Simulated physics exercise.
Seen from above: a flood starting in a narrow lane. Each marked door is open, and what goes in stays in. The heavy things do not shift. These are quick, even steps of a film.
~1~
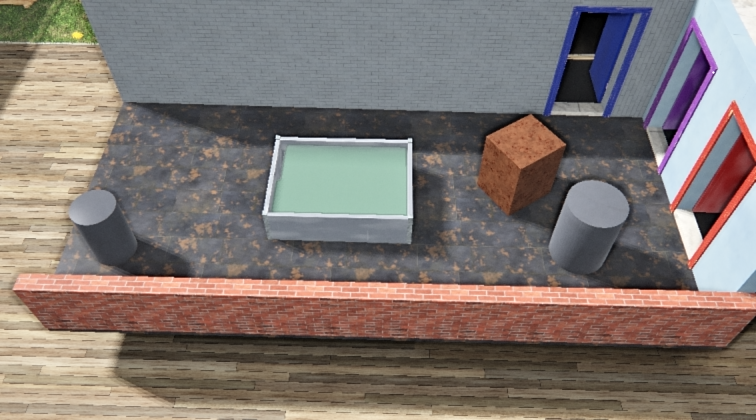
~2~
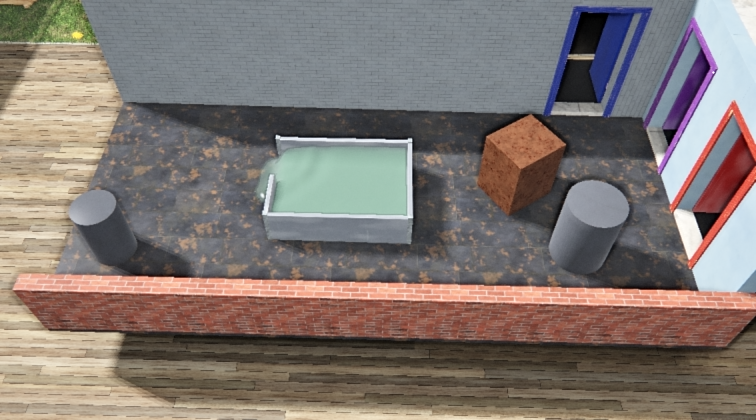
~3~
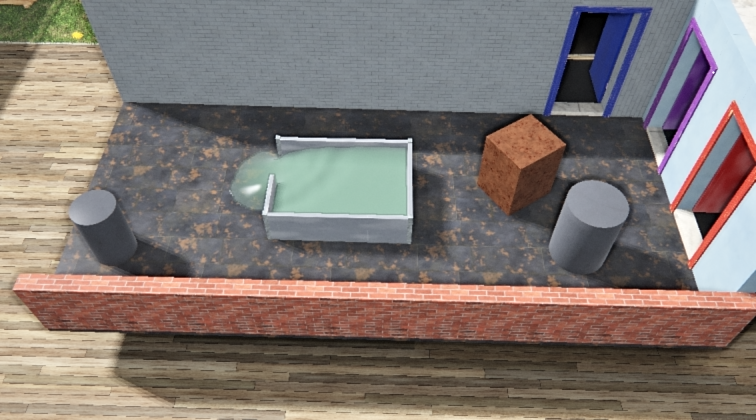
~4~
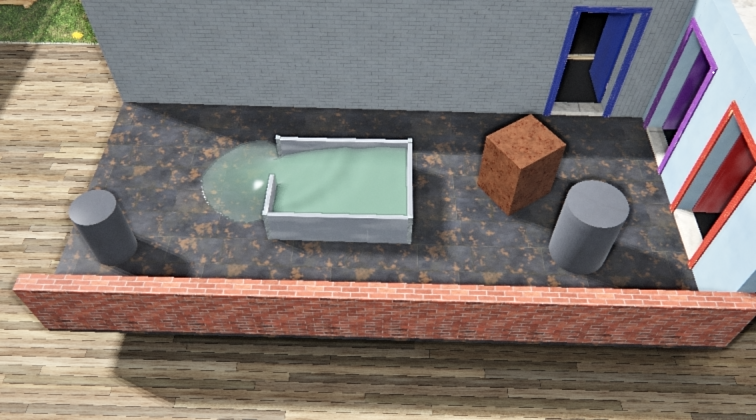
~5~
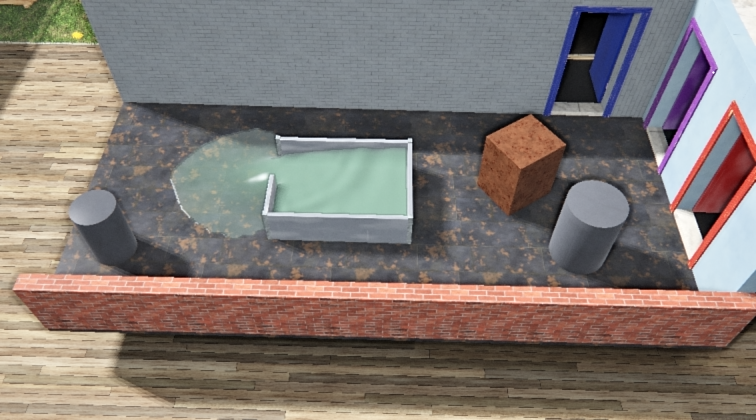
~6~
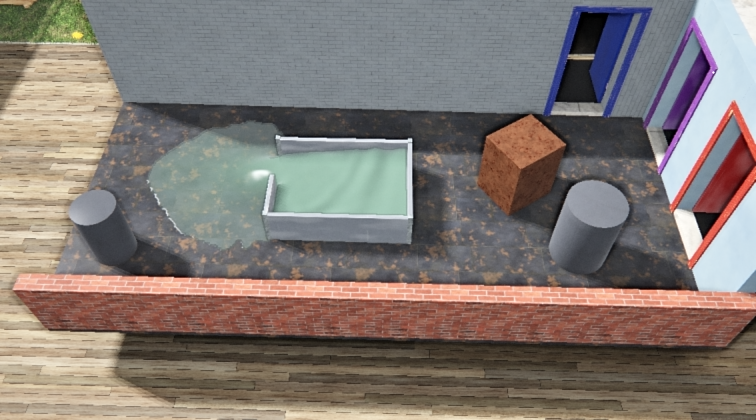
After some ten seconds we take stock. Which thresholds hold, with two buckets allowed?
One by one: The red door admits no more than that; the blue door admits no more than that; the purple door admits no more than that.
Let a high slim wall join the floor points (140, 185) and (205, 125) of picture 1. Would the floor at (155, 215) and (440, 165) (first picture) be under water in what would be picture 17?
As listed: Under water, dry.
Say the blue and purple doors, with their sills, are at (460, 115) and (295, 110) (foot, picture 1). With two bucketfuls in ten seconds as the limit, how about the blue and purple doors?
In short: Blue door is under, purple door stays under.
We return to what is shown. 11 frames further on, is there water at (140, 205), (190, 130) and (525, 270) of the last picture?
One after the other: Awash, awash, not flooded.
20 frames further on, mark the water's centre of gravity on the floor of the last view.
Roughly at (291, 193).
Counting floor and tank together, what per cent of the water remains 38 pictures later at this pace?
I make it 54 per cent.
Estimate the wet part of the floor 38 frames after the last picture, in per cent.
Close to 30 %.
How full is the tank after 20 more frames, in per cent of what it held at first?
Near 48 in a hundred.
A moment on, water covers 20 % of the floor; the red door not reached, the blue door not reached, the purple door not reached.
Next, water covers 25 % of the floor; the red door not reached, the blue door not reached, the purple door not reached.
Then, water covers 30 % of the floor; the red door not reached, the blue door not reached, the purple door not reached.
Later, water covers 30 % of the floor; the red door not reached, the blue door not reached, the purple door not reached.
In the end, water covers 25 % of the floor; the red door not reached, the blue door not reached, the purple door not reached.
